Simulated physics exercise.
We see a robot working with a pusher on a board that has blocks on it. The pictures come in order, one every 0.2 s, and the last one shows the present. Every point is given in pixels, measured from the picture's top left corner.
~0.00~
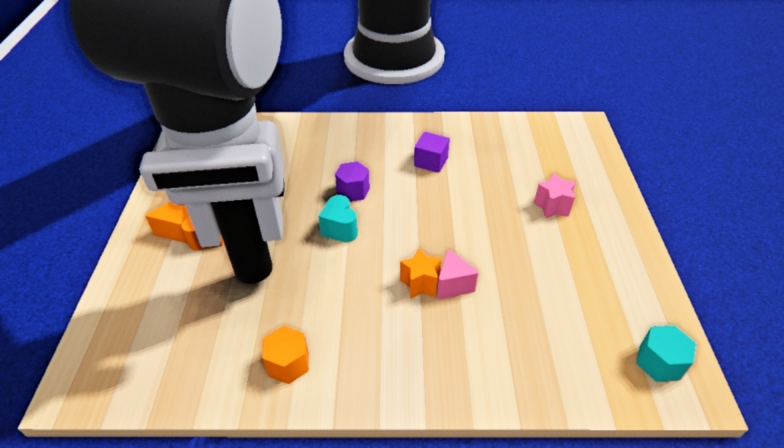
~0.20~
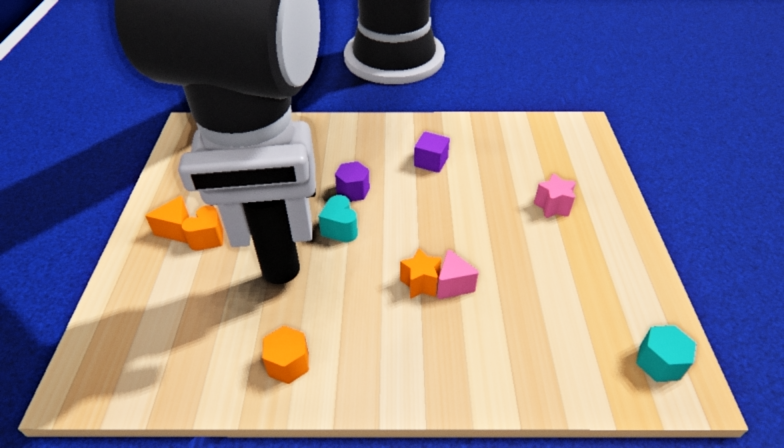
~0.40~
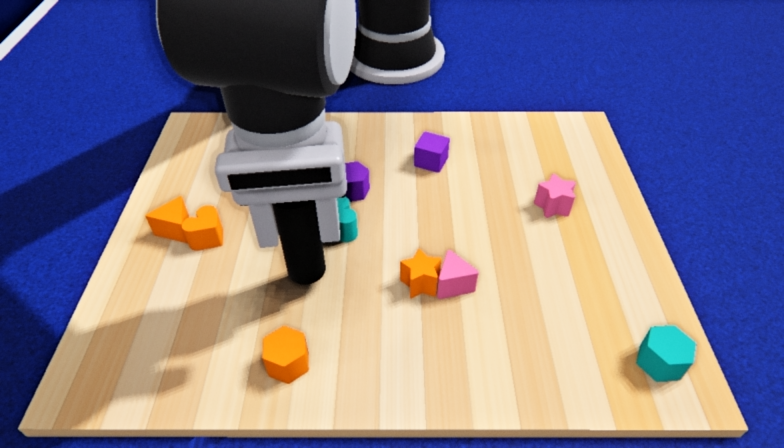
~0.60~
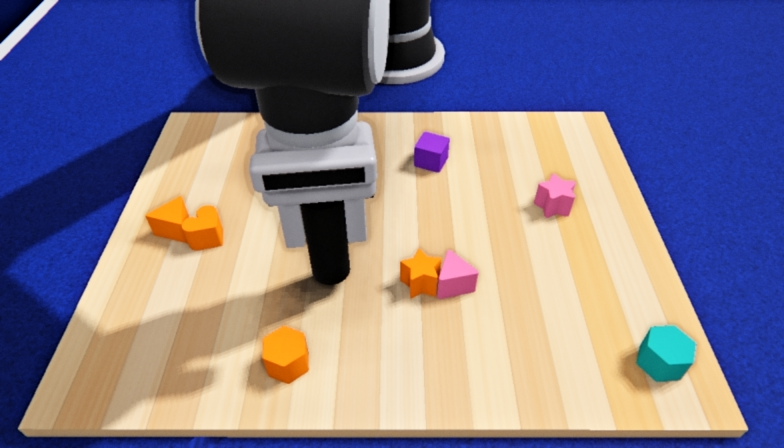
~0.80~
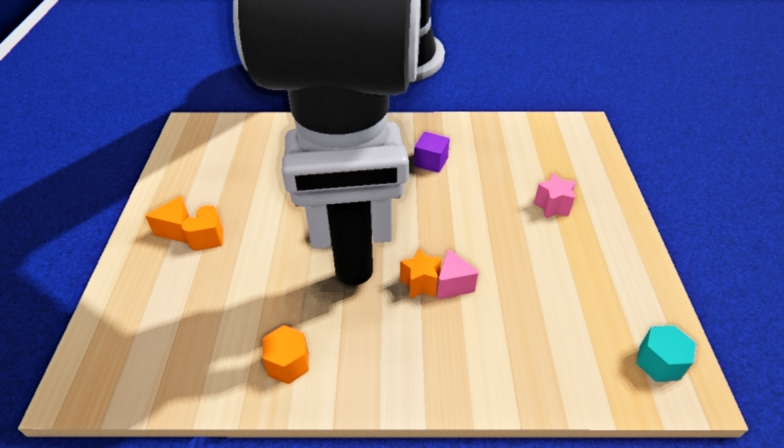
The robot arm slid its black pusher steadily to the right across the wooden board, passing in front of the turquoise heart and a purple block, while all the visible blocks stayed still.
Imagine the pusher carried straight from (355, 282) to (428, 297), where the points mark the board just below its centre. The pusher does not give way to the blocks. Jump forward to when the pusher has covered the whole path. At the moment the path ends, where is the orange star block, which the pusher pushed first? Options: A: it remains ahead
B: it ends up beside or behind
A: It remains ahead.
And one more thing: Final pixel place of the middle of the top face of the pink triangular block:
About (491, 265).
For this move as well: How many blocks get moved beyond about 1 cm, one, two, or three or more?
The number will come to 2.
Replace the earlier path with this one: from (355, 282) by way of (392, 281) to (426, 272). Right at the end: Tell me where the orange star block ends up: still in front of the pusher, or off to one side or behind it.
When the path is over, you would find the orange star block still in front of the pusher.
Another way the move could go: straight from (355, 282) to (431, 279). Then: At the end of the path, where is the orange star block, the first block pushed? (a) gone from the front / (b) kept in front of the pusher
Option b.
What follows on the original path. Halfway along, pusher (392, 278); orange star block (425, 263).
At the end, pusher (429, 286); turquoise heart-shaped block still; orange star block (459, 265); pink triangular block (491, 265).
